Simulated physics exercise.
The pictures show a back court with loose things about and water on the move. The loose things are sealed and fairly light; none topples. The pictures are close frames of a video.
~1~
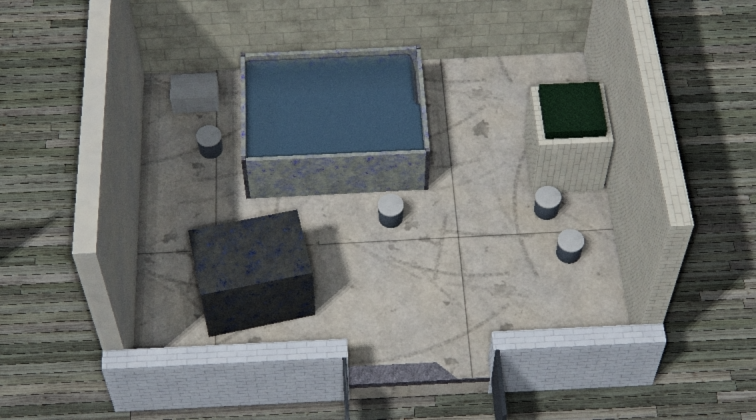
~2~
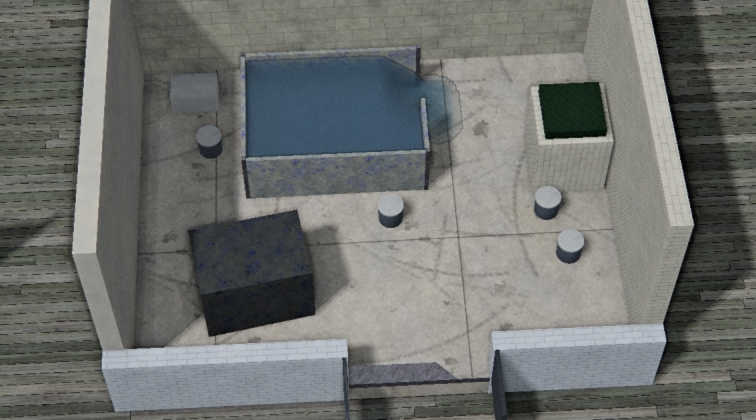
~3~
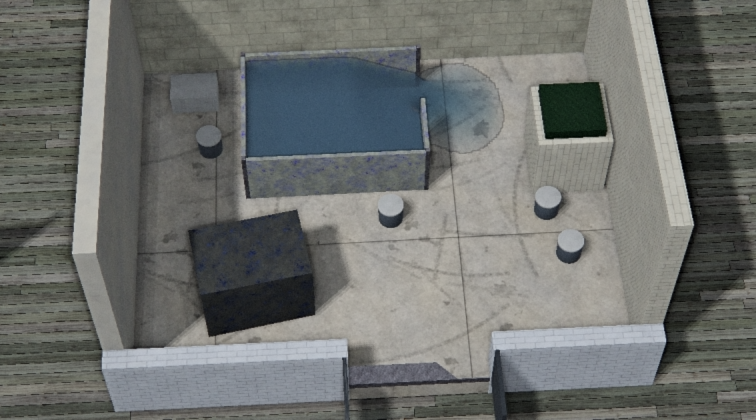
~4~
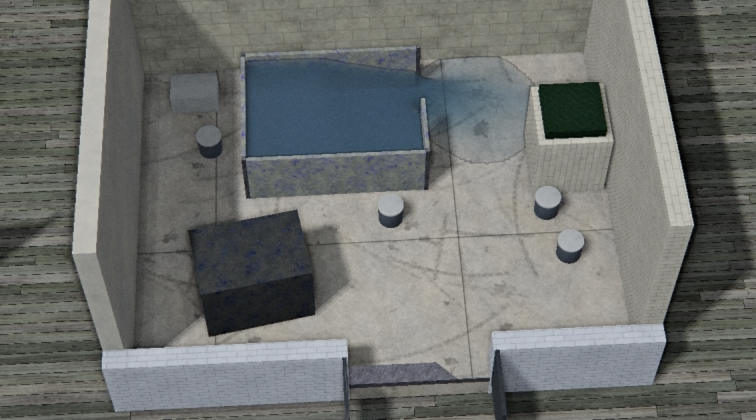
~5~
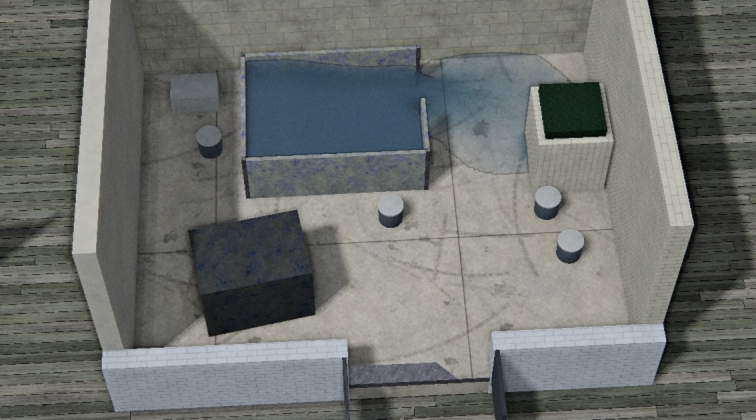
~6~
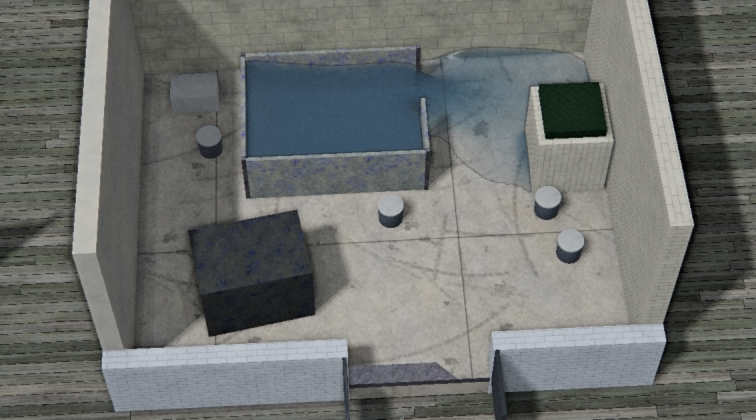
A walled back court with a pale, stained floor is seen from high above, looking down over its low front wall. A stone tank of blue water stands at the back, with a dark block front left, a green-topped pale block at right, and small grey pails scattered around. Water pours through a gap in the tank's right side and spreads across the floor around the pale block, while the pails and camera stay still.
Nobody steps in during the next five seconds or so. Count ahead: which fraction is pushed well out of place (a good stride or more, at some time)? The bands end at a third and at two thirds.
Share: Not even a third.
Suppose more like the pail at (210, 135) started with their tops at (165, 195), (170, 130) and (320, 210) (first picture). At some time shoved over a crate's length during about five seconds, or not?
In turn: Short of that, less than that, short of that.
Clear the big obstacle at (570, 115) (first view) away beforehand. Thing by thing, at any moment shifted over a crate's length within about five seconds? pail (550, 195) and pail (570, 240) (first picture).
One after the other: Pushed that far, swept aside.
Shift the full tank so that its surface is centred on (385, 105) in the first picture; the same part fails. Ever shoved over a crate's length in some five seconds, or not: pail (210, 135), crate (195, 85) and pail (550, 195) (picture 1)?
As listed: Less than that, yes, less than that.
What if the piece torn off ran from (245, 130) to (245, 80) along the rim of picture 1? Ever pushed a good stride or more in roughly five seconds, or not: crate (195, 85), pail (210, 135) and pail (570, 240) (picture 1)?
One after the other: Under that, yes, under that.
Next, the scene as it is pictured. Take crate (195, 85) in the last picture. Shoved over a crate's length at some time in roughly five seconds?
Answer: Yes.
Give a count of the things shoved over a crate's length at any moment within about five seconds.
The number is 1.
A moment on, 0 of 5 are well off their spots; 0 afloat.
Next, 0 of 5 are well off their spots; 0 afloat.
Later, 0 of 5 are well off their spots; 0 afloat.
In the end, 1 of 5 are well off their spots, and 1 have been at some point; 1 afloat.
